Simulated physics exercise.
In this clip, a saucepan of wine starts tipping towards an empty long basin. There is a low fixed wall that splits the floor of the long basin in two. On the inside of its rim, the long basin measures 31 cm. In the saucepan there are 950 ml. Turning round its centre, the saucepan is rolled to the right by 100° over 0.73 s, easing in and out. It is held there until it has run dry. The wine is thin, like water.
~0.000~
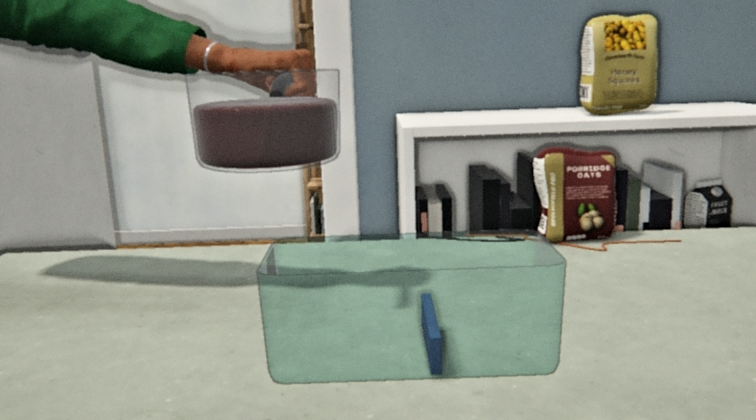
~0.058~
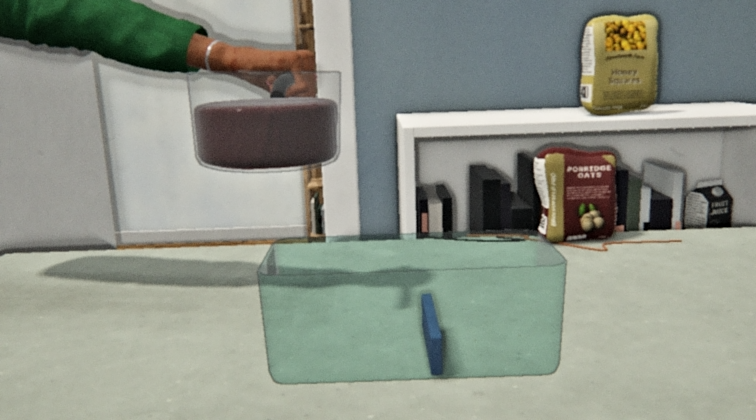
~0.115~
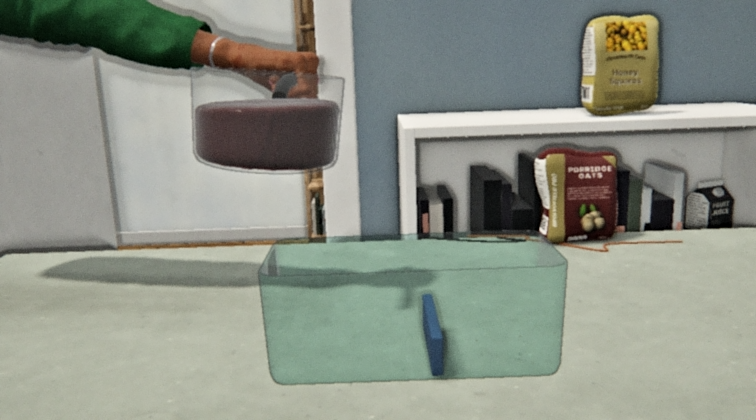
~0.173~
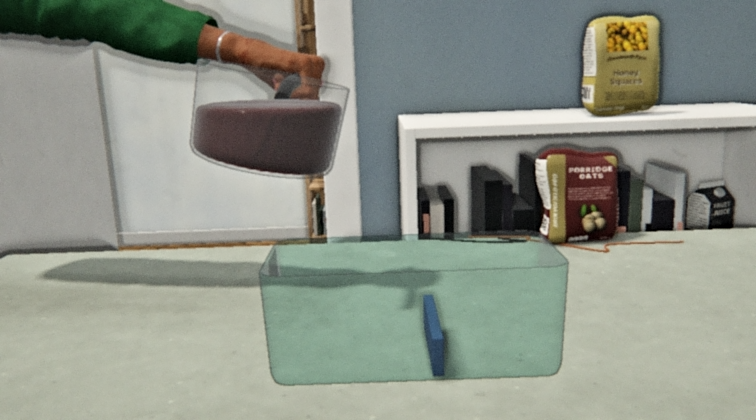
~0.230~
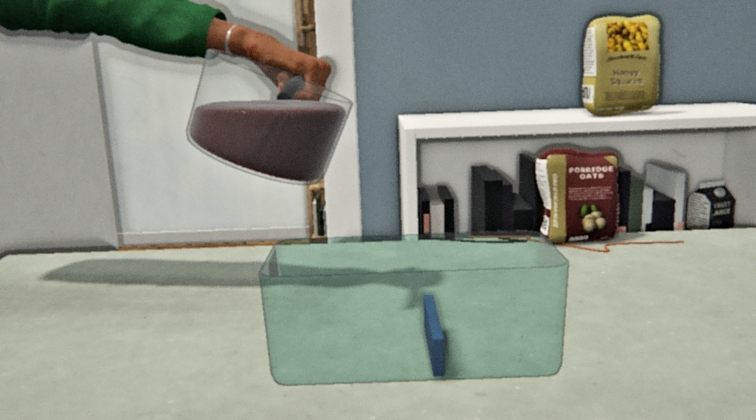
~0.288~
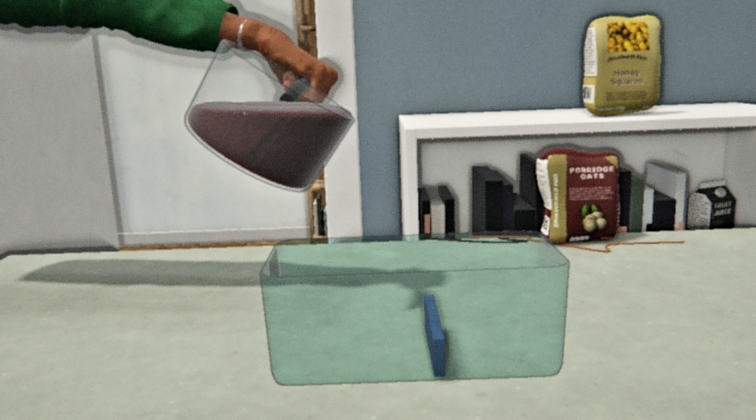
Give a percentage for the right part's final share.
My figure is 16 %.
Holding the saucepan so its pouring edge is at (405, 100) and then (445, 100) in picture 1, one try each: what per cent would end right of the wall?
Some 65 and 75 per cent, in that order.
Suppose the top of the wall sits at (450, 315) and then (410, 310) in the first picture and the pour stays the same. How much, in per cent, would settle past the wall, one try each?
Try 1: 15 %; try 2: 40 %.
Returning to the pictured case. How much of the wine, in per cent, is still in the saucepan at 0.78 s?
Around 12 in a hundred is still there.
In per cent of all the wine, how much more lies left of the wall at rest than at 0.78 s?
Roughly 14 per cent.
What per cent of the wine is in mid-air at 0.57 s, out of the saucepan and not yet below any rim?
Near 38 per cent of it all.
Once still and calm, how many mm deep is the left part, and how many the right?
Depths: Left near 36 mm, right near 10 mm.
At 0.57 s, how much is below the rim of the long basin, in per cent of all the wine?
Close to 18 in a hundred.
By 0.57 s the tilt is 89° and 44 per cent is still to pour, 16 is left of the wall and 1 right of it.
By 0.78 s the tilt is 100° and 13 per cent is still to pour, 66 is left of the wall and 12 right of it.
By 0.99 s the tilt is 100° and 3 per cent is still to pour, 75 is left of the wall and 14 right of it.
By 1.23 s the tilt is 100° and 0 per cent is still to pour, 79 is left of the wall and 16 right of it.
At rest 80 per cent lies left of the wall, 16 right of it and 4 outside.
